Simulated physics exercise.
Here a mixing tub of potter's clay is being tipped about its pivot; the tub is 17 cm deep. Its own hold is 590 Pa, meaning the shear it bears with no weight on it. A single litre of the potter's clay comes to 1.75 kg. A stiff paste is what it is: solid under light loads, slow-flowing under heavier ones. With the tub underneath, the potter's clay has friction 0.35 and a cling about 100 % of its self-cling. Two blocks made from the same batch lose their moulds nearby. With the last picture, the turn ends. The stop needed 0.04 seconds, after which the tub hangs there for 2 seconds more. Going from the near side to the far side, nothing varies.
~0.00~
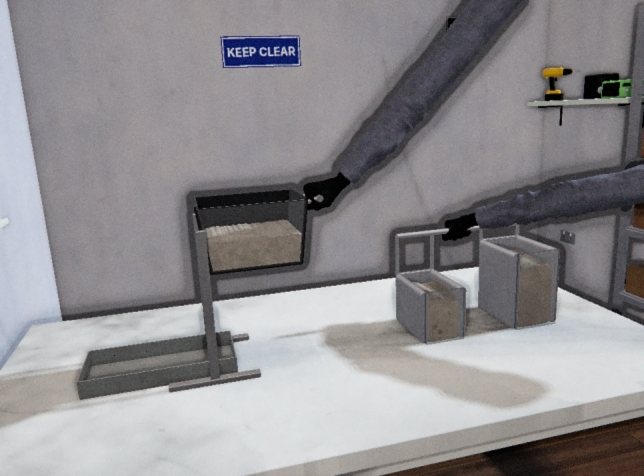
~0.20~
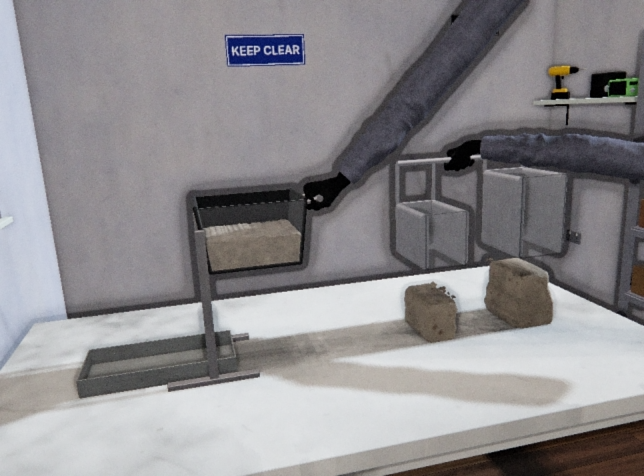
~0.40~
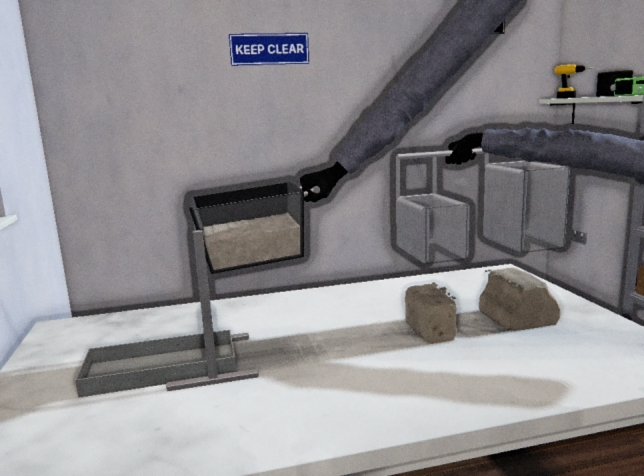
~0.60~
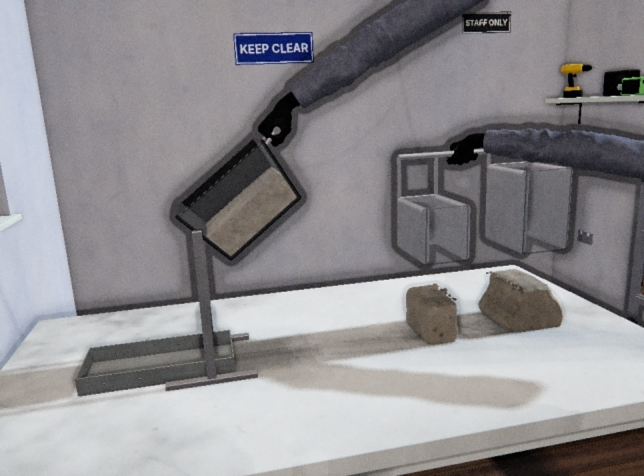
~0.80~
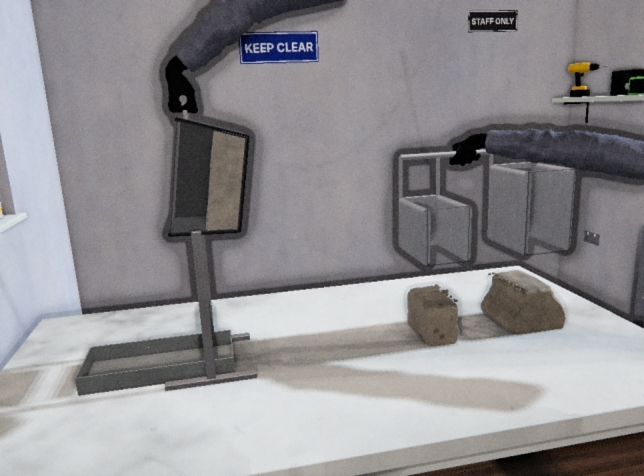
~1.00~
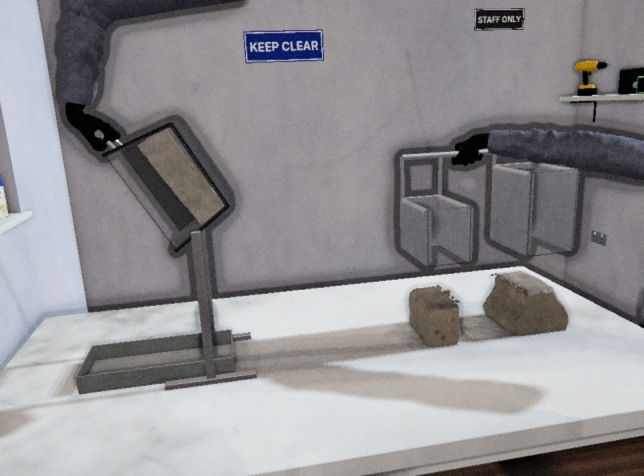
Two arms in grey sleeves and black gloves reach over a white worktop against a grey wall with a blue "KEEP CLEAR" sign, seen from the front and slightly above. A dark tub of brown clay sits on a post above a shallow tray at left, with two moulds at right. The right arm lifts the moulds off two brown blocks, the farther one slumping, then the other swings the tub over leftward while the view drifts slightly left.
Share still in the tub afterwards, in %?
9 %.
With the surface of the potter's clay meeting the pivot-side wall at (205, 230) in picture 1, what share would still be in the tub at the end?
It would be near 5 %.
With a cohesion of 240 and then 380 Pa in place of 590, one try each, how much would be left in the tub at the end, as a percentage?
First 0 %, second 3 %.
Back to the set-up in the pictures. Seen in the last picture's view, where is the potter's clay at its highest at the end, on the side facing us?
Peak location: Approx. (217, 200).
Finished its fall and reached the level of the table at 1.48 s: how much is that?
About 75 %.
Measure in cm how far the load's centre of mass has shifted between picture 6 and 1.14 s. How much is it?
Displacement noted: Approx. 12 cm... about that.
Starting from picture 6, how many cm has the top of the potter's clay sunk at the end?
About 17 cm.
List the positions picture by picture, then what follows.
Handle-side rim at (305, 199), tilt 0 degrees; crest of the potter's clay at (249, 239); block heights 13 cm, 20 cm (left to right), in the first frame.
Handle-side rim at (304, 199), tilt 0 degrees; crest of the potter's clay at (248, 238); block heights 13 cm, 18 cm (left to right), in the second frame.
Handle-side rim at (300, 192), tilt 4 degrees; crest of the potter's clay at (295, 227); block heights 13 cm, 15 cm (left to right), in the third frame.
Handle-side rim at (261, 142), tilt 38 degrees; crest of the potter's clay at (279, 175); block heights 13 cm, 15 cm (left to right), in the fourth frame.
Handle-side rim at (176, 122), tilt 81 degrees; crest of the potter's clay at (215, 133); block heights 13 cm, 15 cm (left to right), in the fifth frame.
Handle-side rim at (105, 157), tilt 119 degrees; crest of the potter's clay at (165, 132); block heights 13 cm, 15 cm (left to right), in the sixth frame.
After 1.14 s, the tub is at 119 degrees and holds 64 %.
After 1.31 s, the tub is at 119 degrees and holds 9 %.
After 1.48 s, the tub is at 119 degrees and holds 9 %.
After 1.65 s, the tub is at 119 degrees and holds 9 %.
After 3.00 s, the tub is at 119 degrees and holds 9 %.
